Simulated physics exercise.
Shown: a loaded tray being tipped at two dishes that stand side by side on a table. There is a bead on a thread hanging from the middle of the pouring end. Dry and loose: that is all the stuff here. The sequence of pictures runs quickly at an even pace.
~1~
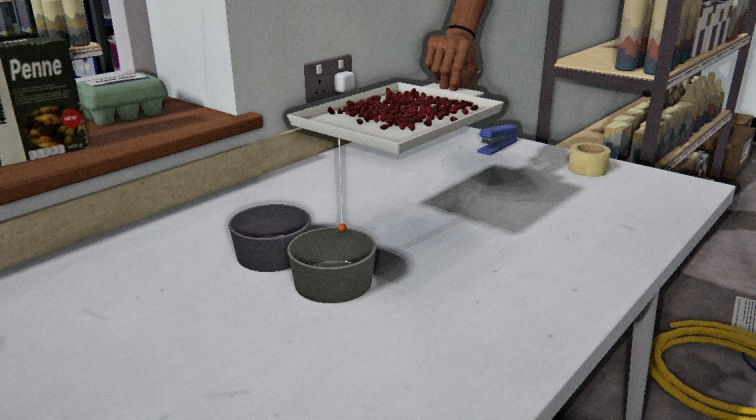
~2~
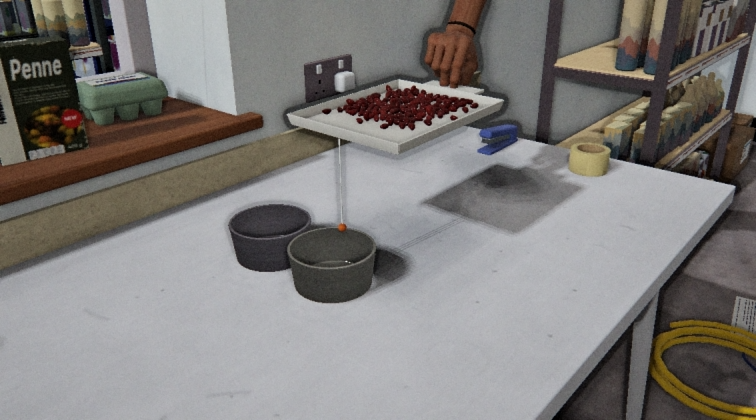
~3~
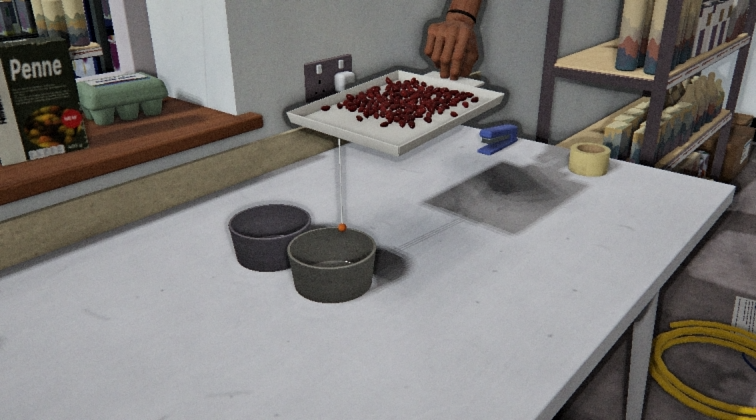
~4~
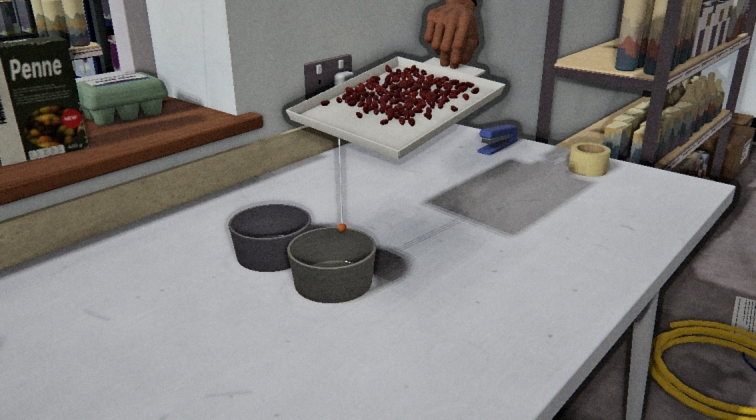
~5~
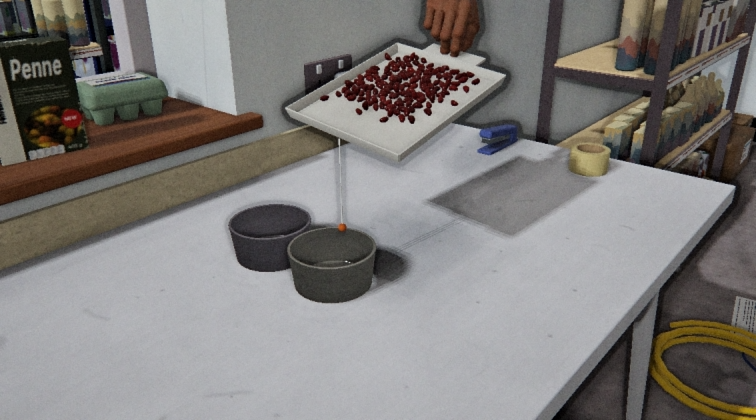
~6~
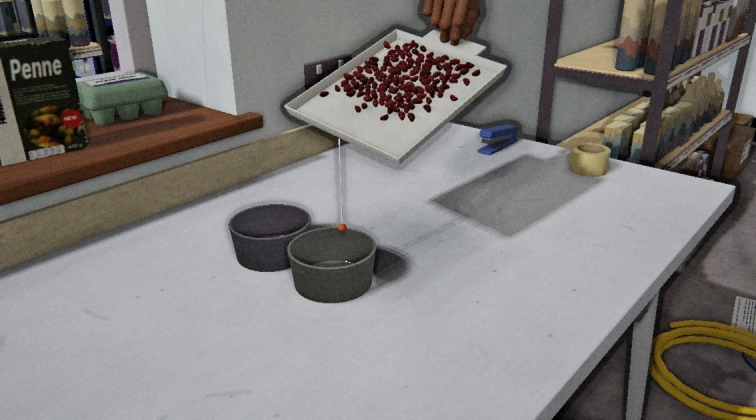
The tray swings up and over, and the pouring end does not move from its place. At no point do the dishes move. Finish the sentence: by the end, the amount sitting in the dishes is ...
... less than a third of what the tray held.
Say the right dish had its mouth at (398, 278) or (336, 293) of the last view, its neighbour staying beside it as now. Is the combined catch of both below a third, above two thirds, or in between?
Try one: Beyond two thirds; try two: Less than a third.
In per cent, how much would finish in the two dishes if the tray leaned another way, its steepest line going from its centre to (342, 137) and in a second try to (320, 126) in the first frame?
For the first it's near 60 %, for the second near 80 %.
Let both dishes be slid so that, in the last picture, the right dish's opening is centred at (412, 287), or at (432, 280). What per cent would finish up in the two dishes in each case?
Some 60 percent in the first case, 70 percent in the second.
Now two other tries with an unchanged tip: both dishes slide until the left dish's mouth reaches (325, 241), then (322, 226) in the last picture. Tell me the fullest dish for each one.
Try 1: The right-hand one. Try 2: The right-hand one.
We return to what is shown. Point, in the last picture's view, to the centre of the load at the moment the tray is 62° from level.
In the last view, the load is centred near (382, 145).
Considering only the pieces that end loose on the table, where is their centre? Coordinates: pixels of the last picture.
Approximately (383, 318).
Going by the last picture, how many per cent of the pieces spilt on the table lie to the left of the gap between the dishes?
Some 10 %.
Just after the last frame, tray tipped steeply; the larger part on the tray; roughly a quarter in the air.
A moment on, tray tipped right over; roughly a quarter on the tray; about a tenth in the right dish; roughly half outside both; about a tenth in the air.
Further on, tray tipped past a quarter turn; roughly a quarter in the right dish; the larger part outside both.
When it is over, tray tipped past a quarter turn; roughly a quarter in the right dish; not one in the left dish; the larger part outside both.
